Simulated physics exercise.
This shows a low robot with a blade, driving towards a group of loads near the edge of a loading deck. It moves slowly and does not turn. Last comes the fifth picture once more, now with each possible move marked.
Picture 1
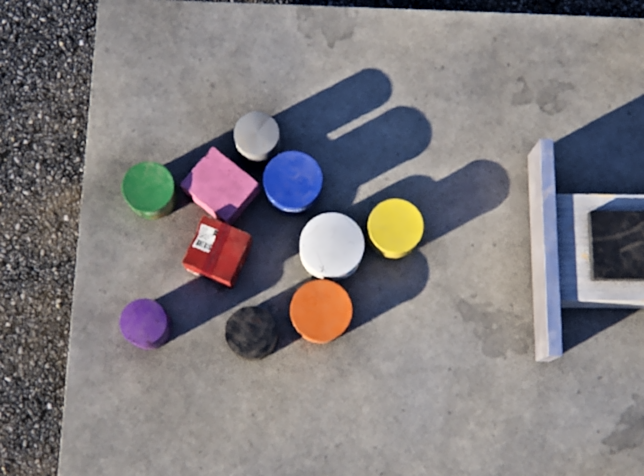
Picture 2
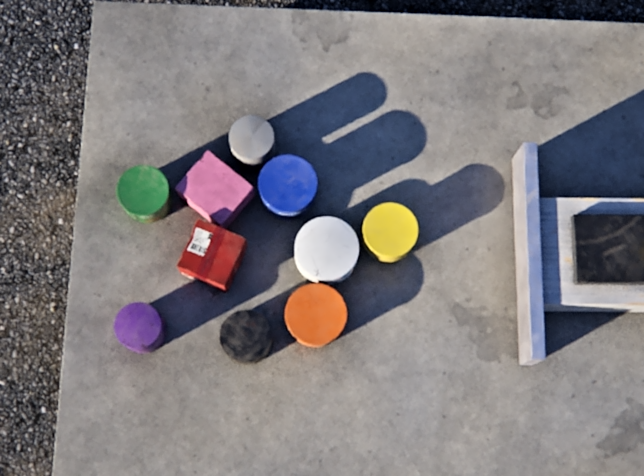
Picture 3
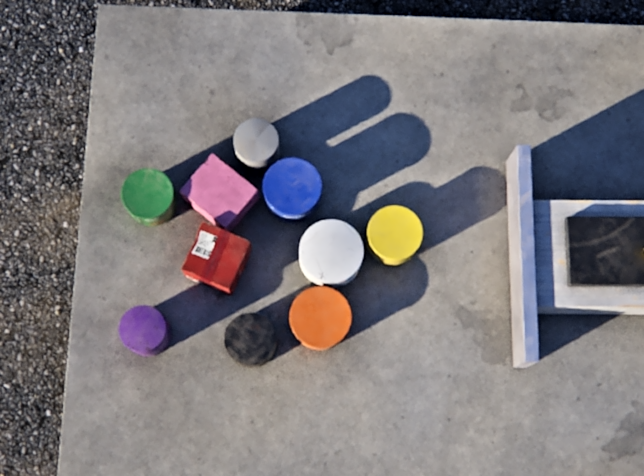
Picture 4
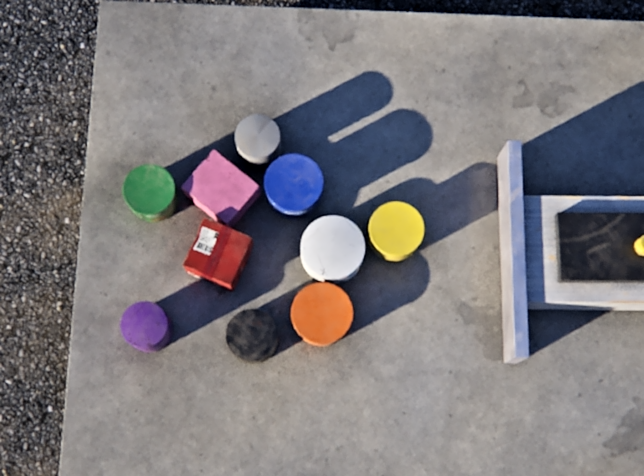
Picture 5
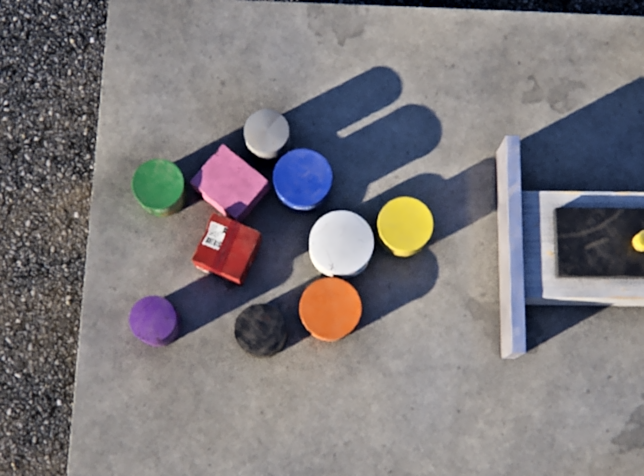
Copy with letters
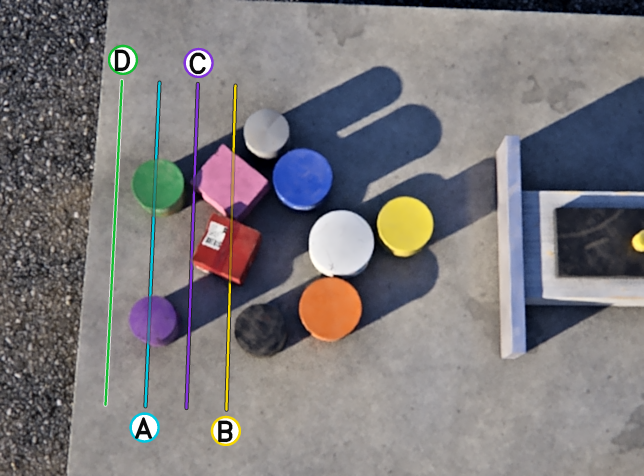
A low robot with a blade moves slowly left toward a group of colourful loads.
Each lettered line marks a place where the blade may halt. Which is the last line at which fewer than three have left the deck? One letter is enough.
Stop at C.
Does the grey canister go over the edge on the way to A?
No.
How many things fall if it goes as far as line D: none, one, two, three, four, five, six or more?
By then, six or more.
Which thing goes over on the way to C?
It is the green pail.
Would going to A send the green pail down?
By then, yes.
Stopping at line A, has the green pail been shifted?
Yes.
On the marked copy, A at (153, 239); B at (231, 242); C at (192, 241); D at (114, 237).
With C. Early on, robot (481, 238); white canister (311, 250); yellow pail (362, 220).
Further on, robot (364, 233); green pail (140, 194); pink crate (190, 170).
At the end, robot (274, 229); green pail over the edge; pink crate (109, 173); one fallen.
As for the rest, A drops four; B is within the limit but short; D drops eight.
